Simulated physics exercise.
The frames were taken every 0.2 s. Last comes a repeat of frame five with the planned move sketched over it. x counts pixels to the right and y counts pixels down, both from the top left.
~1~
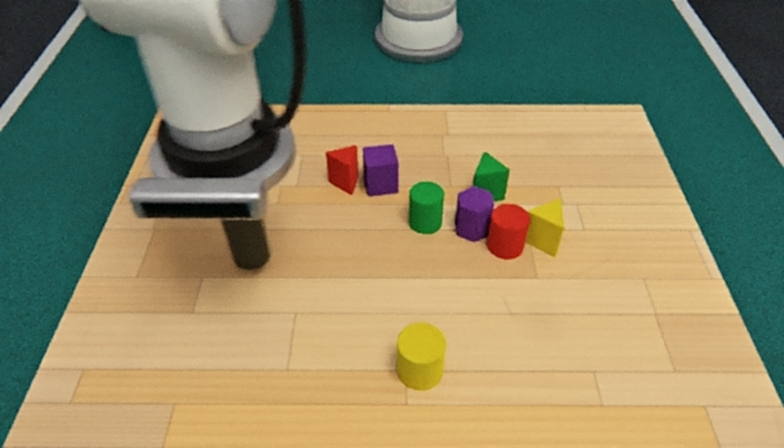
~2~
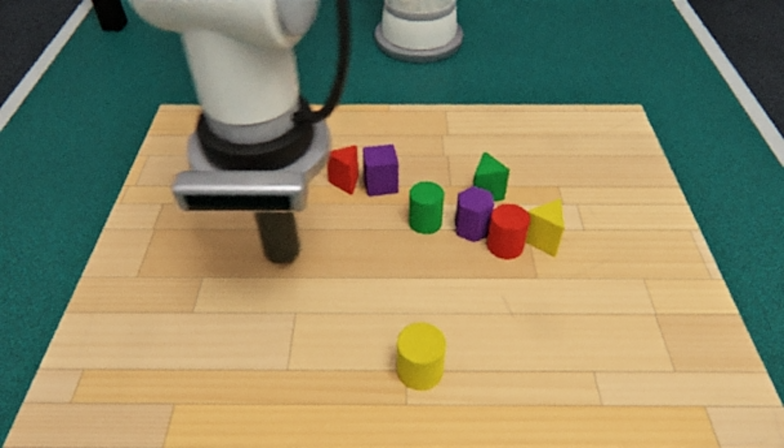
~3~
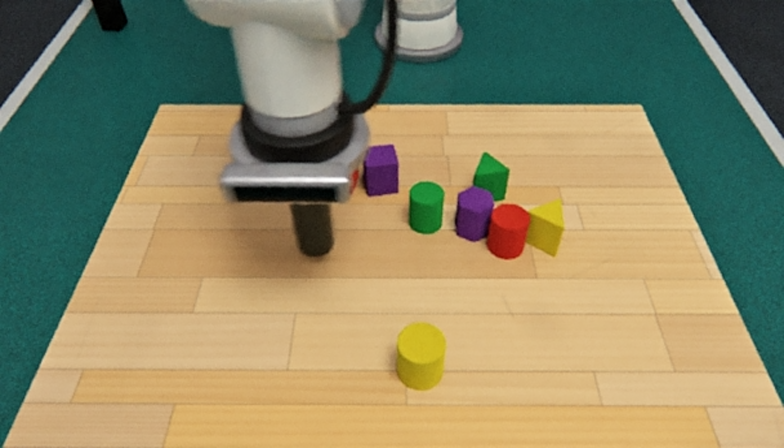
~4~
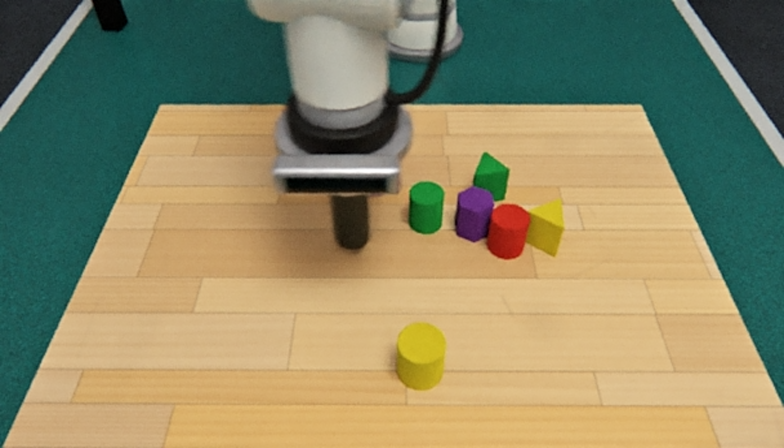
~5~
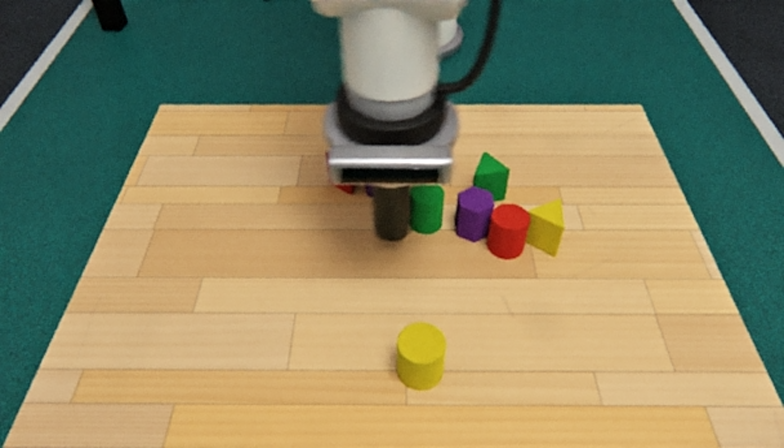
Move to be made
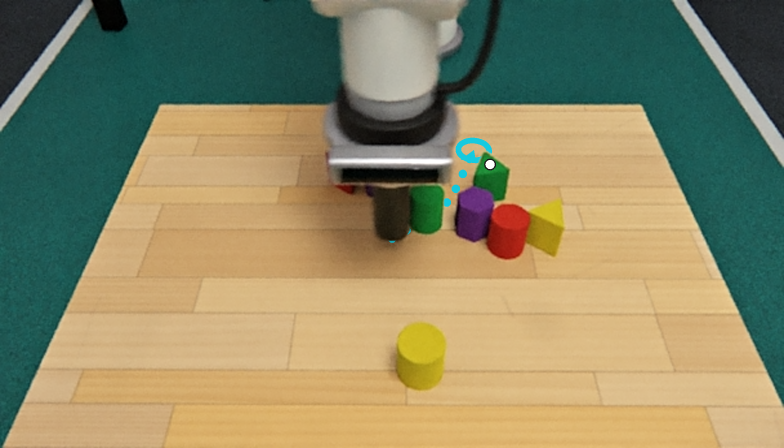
On a wooden board, a robot arm moves its dark post rightward toward the green cylinder.
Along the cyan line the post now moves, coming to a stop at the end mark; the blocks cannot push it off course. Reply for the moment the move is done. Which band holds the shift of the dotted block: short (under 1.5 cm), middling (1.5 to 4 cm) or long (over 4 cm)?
It slides somewhere between 1.5 and 4 cm.
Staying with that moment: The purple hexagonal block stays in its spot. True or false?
True
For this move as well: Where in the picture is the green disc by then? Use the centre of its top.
I expect it at (493, 164).
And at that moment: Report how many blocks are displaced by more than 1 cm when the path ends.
Answer: Two blocks.
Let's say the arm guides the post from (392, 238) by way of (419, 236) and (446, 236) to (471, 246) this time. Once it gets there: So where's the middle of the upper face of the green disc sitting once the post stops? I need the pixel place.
The middle of the upper face of the green disc will lie at about (451, 181) in the picture.
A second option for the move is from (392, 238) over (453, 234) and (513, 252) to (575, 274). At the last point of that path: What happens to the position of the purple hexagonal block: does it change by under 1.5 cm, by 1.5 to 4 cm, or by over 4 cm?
Goes 1.5 to 4 cm.
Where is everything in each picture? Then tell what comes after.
In the first picture, post tip (252, 256); block tops, green disc (427, 192); purple hexagonal block (476, 198); green triangular block (490, 165).
In the second picture, post (282, 250); blocks unchanged.
In the third picture, post (316, 243); blocks unchanged.
In the fourth picture, post (353, 236); blocks unchanged.
In the fifth picture, post (392, 229); green disc (427, 192); purple hexagonal block (476, 198); green triangular block (490, 165).
Path on the board, from (392, 238) via (435, 213) and (459, 181), ending at (474, 150); the dot is on the green triangular block.
The first path, step by step. One third of the way, post (437, 203); green disc (470, 174); green triangular block (497, 162), turned 20° anticlockwise.
Two thirds of the way, post (460, 171); green disc (493, 164); green triangular block (522, 159), turned 50° anticlockwise.
At the end, post (475, 140); green disc (493, 164); purple hexagonal block in place; green triangular block (522, 159), turned 50° anticlockwise.
